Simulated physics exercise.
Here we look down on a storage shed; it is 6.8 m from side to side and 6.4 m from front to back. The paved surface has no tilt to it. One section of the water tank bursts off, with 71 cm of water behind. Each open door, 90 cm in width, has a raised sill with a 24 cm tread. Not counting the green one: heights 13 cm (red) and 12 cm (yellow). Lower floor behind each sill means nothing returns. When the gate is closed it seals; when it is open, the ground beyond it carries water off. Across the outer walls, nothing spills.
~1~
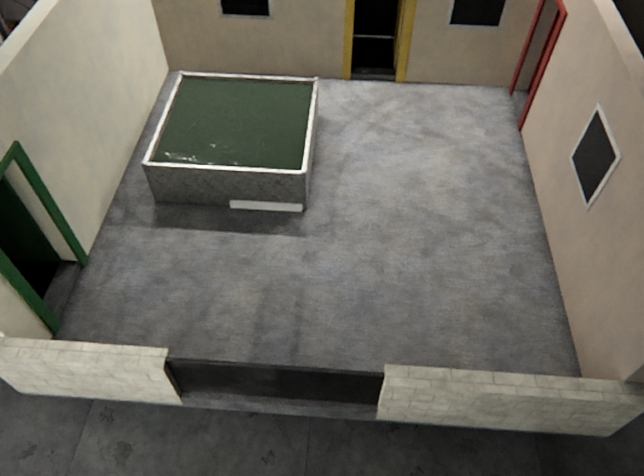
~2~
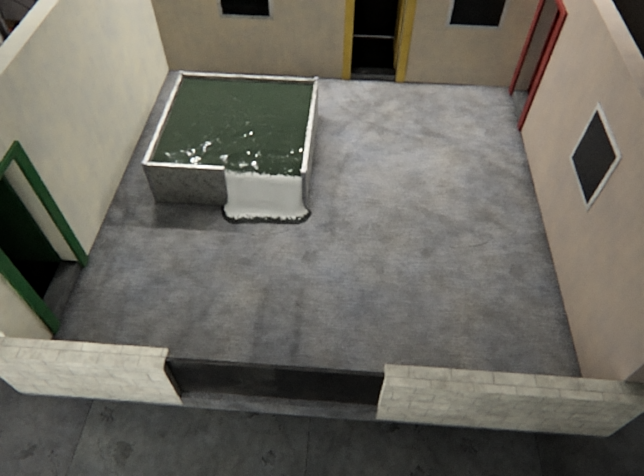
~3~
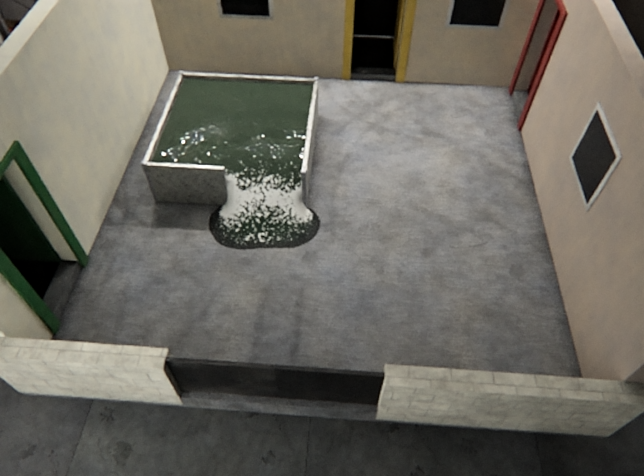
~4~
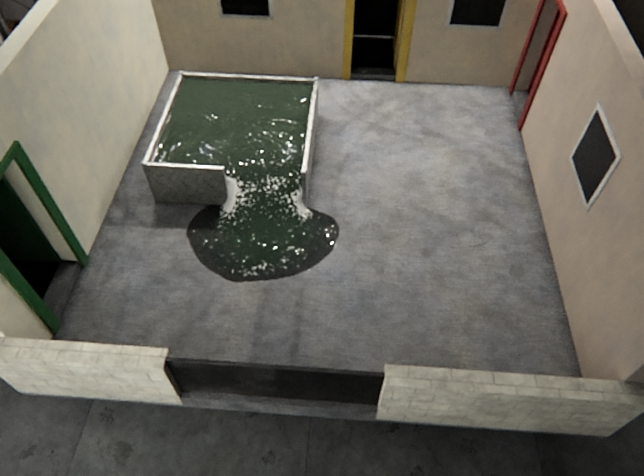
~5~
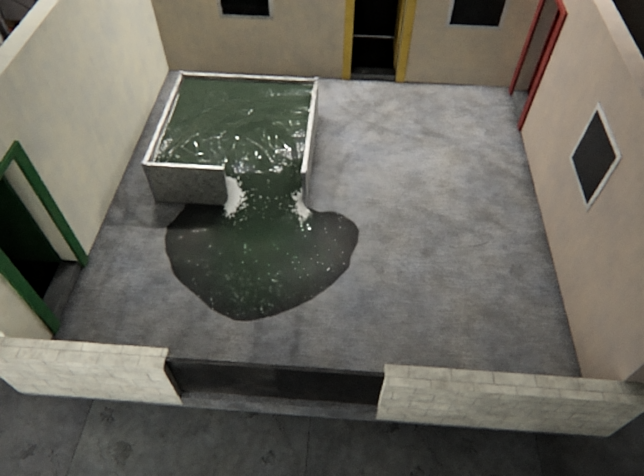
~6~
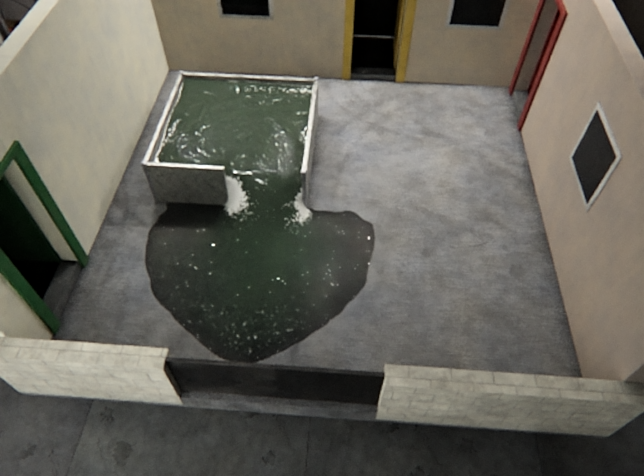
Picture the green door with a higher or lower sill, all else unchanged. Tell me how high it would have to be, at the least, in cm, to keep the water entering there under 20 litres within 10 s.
It would have to be about 15 cm.
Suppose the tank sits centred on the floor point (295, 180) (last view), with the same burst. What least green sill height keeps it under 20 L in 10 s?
It must be around 16 cm tall.
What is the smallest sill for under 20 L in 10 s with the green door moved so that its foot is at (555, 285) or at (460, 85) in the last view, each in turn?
Minimums: Roughly 12.0 cm and 10.0 cm.
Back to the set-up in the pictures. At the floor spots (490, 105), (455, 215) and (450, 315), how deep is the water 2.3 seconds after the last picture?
In that order: 0, 0 and 4 cm.
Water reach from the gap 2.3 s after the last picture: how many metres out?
Around 5.2 m out.
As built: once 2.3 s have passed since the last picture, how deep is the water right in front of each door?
Depths, in cm - green: 18, red: 0, yellow: 0.
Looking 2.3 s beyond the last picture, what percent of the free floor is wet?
Wet: Close to 40 %.
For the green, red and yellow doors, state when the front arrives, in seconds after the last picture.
Arrival times - green 0.8 s, red 3.8 s, yellow 5.5 s.
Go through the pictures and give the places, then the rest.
In the first frame, still water, 71 cm deep, in the water tank at (238, 122); the green door at (40, 251) is dry.
In the second frame, the gap is at (266, 192), the front 0.4 m out at (233, 220); the back of the water tank holds 71 cm.
In the third frame, water pours out at (266, 195) and has run 0.8 m, to (239, 245); about 12 cm deep outside, 71 cm at the back.
In the fourth frame, the gap is at (266, 196), the front 1.4 m out at (233, 275); the back of the water tank holds 71 cm.
In the fifth frame, water pours out at (266, 196) and has run 2.0 m, to (234, 313); about 6 cm deep outside, 71 cm at the back.
In the sixth frame, water pours out at (266, 195) and has run 2.6 m, to a hidden place; about 5 cm deep outside, 66 cm at the back; the green door at (40, 251), 3.1 m from the gap, is still 1.2 m from the nearest water.
Then, 0.7 s after the last picture water covers 30 % of the floor, deepest (39 cm) near (269, 216); it has not reached the green door.
Then, 2.3 s after the last picture water covers 40 % of the floor, deepest (36 cm) near (580, 407); 18 cm at the green door, 1 litre in over its 17 cm sill.
Then, 9.3 s after the last picture water covers 100 % of the floor, deepest (17 cm) near (258, 77); 8 cm at the green door, 12 litres in over its 17 cm sill.
At the green door as built, the water peaked near 19 cm, 2.9 s after the last picture.
Run again over the same 10 s with other heights there, 33 litres in over 13.5 cm, 7 litres over 18.5 cm. The limit of 20 litres is kept from about 15 cm up.
